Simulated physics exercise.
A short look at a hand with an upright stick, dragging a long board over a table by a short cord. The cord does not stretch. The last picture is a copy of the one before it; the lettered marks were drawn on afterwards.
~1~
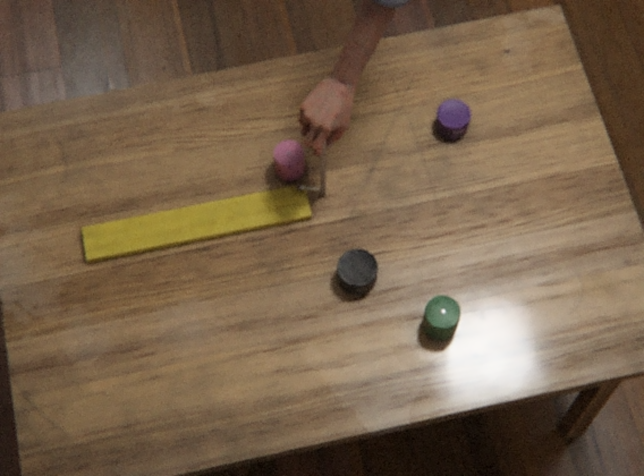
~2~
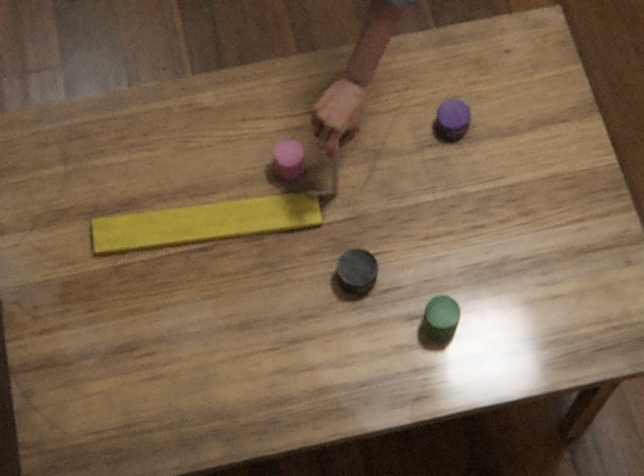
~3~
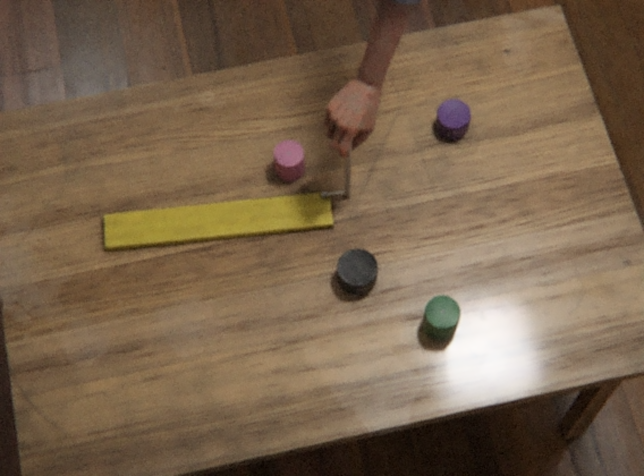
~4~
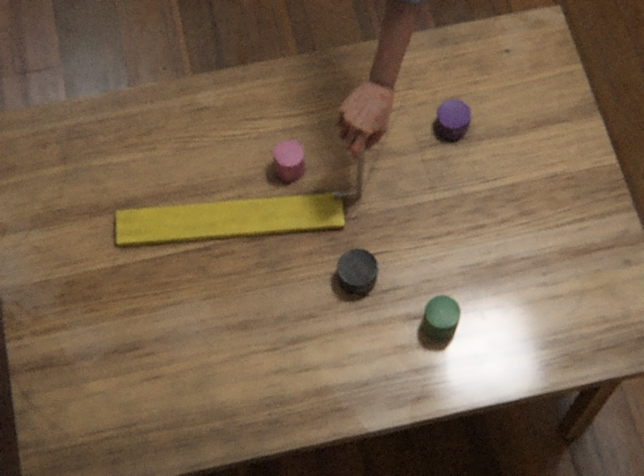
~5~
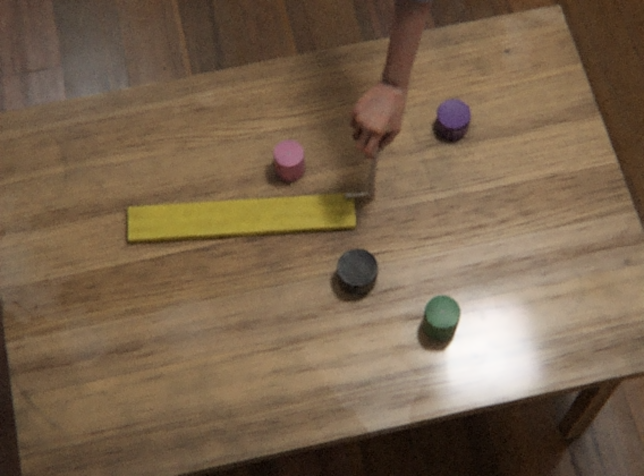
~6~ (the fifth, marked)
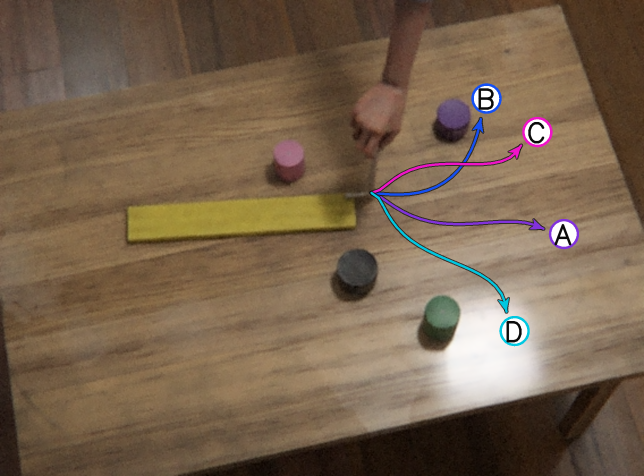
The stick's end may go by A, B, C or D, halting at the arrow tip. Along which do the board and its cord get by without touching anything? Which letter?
Everything stays clear on A.
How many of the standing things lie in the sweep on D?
It touches two.
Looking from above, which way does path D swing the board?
On that path, clockwise.
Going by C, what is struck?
It is the pink tin.
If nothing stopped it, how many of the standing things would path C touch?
It touches one.
On the marked copy, A from (371, 193) via (459, 224) to (544, 229); B from (371, 193) via (451, 177) to (481, 119); C from (371, 193) via (446, 164) to (521, 145); D from (371, 193) via (436, 255) to (507, 311).
With A. Early on, foot of the stick (427, 222), middle of the board (295, 219).
Further on, foot of the stick (489, 223), middle of the board (356, 221).
At the end, foot of the stick (543, 230), middle of the board (410, 223); nothing has been touched.
As for the rest, B meets the purple tub; C meets the pink tin; D meets the black tub and green tin.
